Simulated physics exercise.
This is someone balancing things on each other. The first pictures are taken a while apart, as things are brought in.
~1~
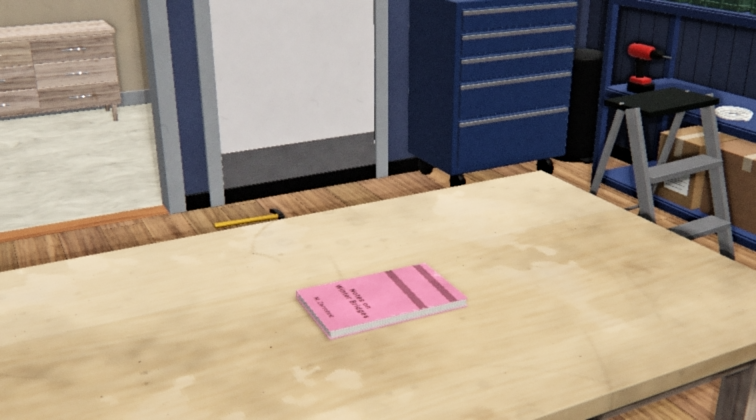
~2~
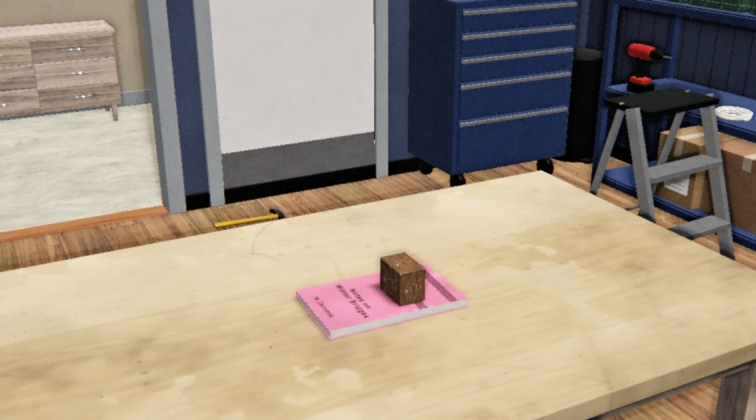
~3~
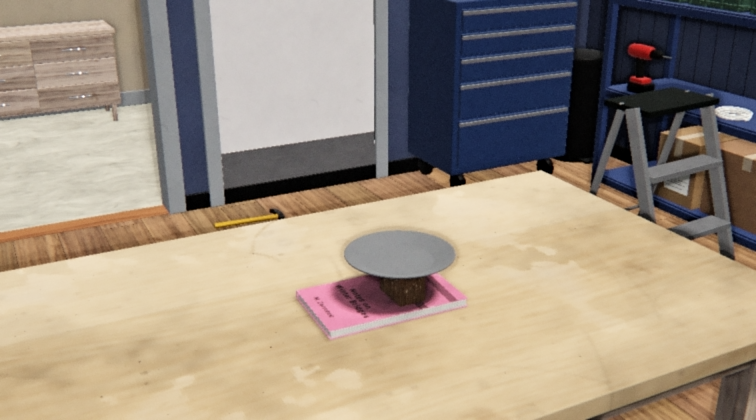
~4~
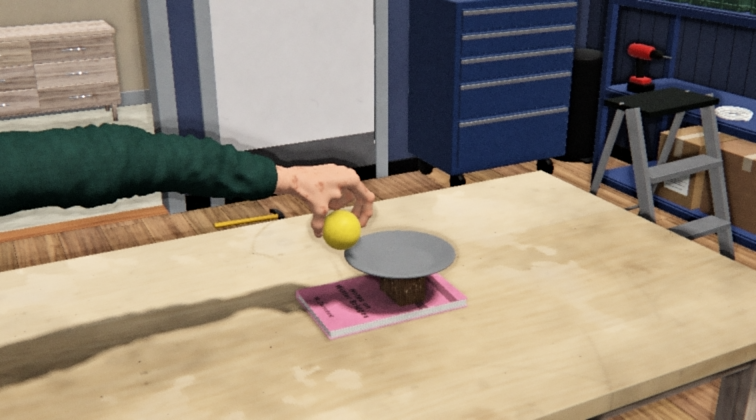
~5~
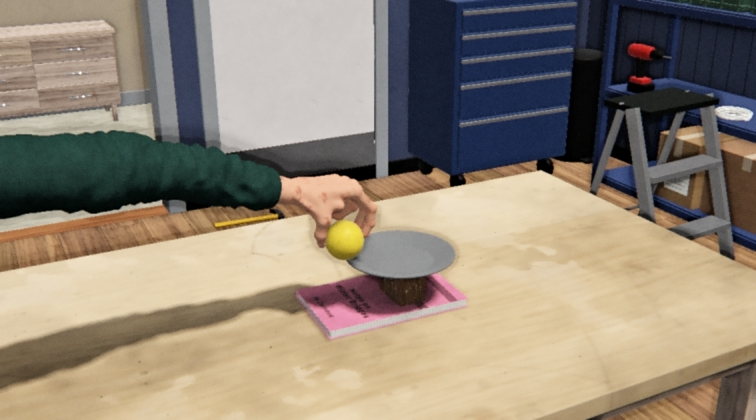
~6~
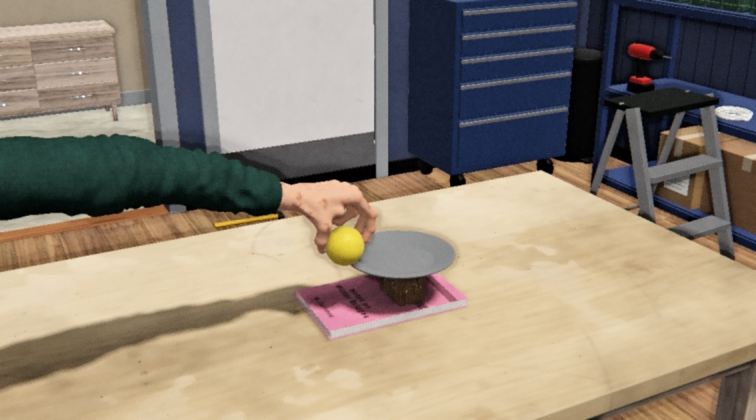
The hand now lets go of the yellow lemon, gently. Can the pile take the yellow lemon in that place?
It gives way.
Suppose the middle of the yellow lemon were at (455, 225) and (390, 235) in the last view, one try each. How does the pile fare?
In the first case it loses its balance; in the second case it holds.
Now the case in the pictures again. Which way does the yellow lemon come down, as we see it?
To the left.
Then, 0.30 s after the last picture, yellow lemon rolled a little near (339, 254); grey plate tipped 6° from how it was.
Then, 0.50 s after the last picture, yellow lemon now fallen.
At rest, fallen, yellow lemon; the other 3 in place. Seen from the same camera at the end, yellow lemon near (316, 298). The pile loses its balance.
